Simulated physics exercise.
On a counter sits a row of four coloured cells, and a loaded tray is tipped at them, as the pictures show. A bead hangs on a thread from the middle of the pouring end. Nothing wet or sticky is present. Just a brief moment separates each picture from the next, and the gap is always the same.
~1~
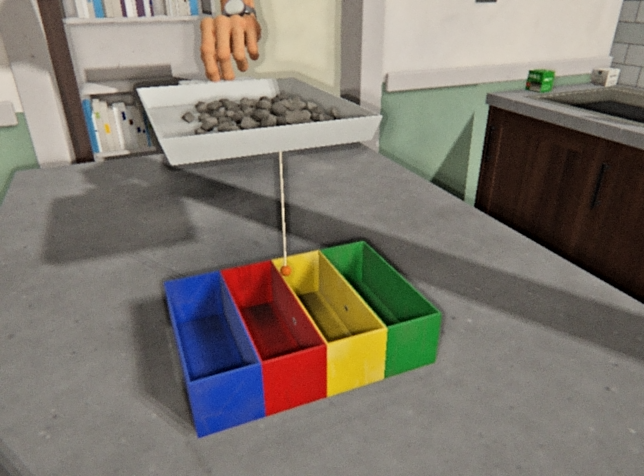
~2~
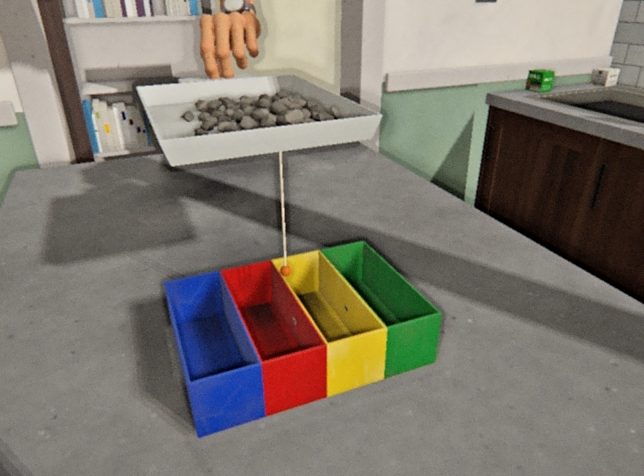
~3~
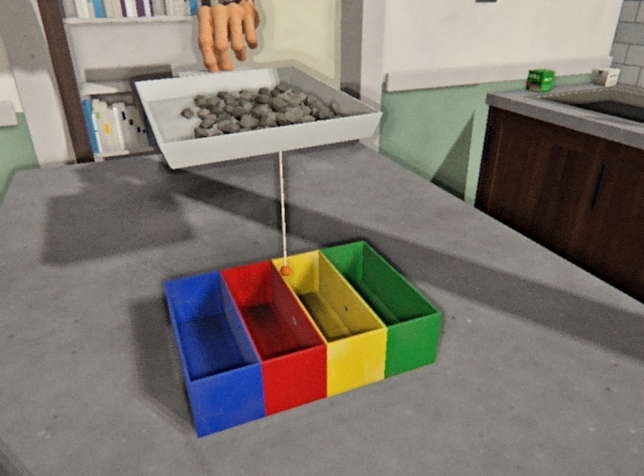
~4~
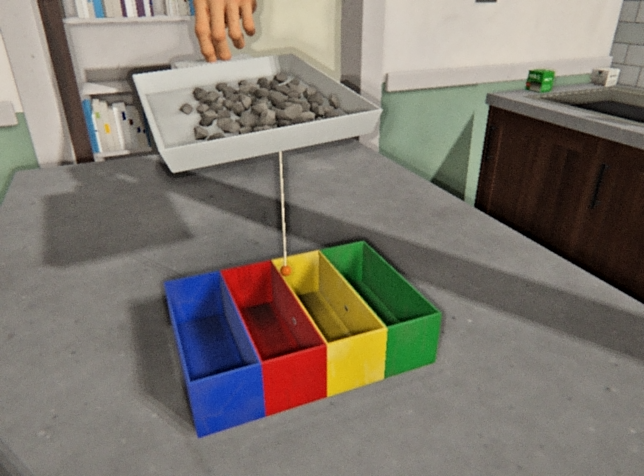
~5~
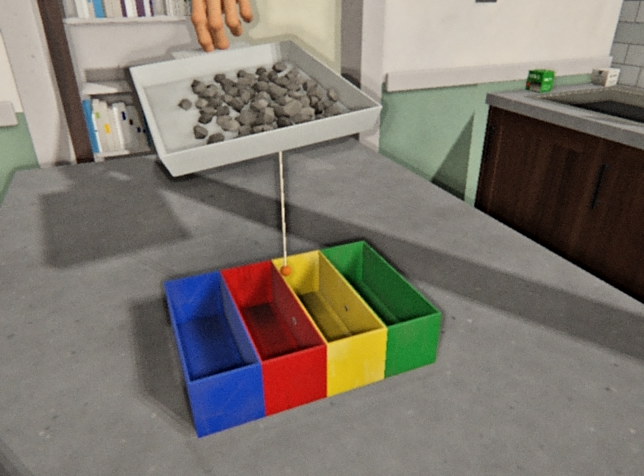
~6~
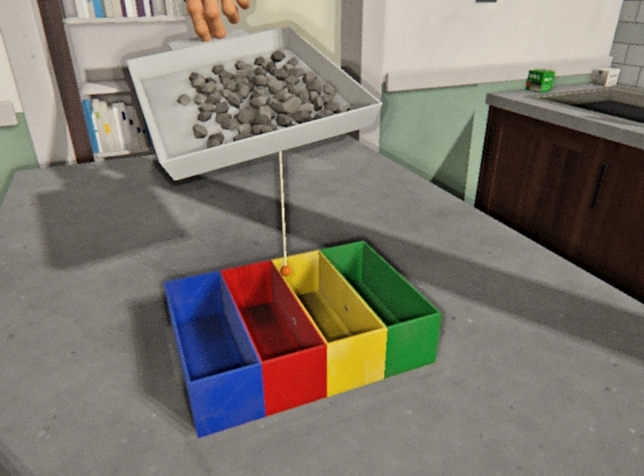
At the start, a hand is behind a pale tray of dark gravel held almost level above blue, red, yellow and green cells, with a bead hanging on a thread. The tray then gradually slants, its far side rising and its front left corner dipping slightly, while the cells stay still.
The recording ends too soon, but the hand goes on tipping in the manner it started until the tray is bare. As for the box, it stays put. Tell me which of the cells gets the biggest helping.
The biggest helping lands in the blue cell.
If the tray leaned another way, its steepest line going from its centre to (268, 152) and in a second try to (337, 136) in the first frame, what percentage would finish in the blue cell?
30 % and 0 %.
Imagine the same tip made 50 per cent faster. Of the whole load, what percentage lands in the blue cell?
Around 80 percent.
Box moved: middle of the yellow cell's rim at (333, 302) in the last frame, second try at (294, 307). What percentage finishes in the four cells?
In order: 80 percent, then 100 percent.
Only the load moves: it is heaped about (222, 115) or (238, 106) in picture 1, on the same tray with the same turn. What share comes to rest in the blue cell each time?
It's 80 percent the first time and 70 percent the second.
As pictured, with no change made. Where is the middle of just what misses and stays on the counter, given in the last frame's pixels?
The middle lies near (44, 402).
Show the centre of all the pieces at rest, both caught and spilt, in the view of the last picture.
Once nothing moves, the middle sits near (208, 356).
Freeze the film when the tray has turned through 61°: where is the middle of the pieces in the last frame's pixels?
I'd put it at about (214, 131).
Shortly afterwards, tray tipped steeply; all but a few on the tray; only a few falling or outside the box.
Next, tray tipped past a quarter turn; a little on the tray; near two thirds in the blue cell; a little in the red cell; near a quarter falling or outside the box.
Some moments later, tray tipped past a quarter turn; the bulk in the blue cell; a little in the red cell; only a few in the yellow cell; near a quarter falling or outside the box.
In the end, tray tipped past a quarter turn; the bulk in the blue cell; a little in the red cell; only a few in the yellow cell; none at all in the green cell; near a quarter outside the box.
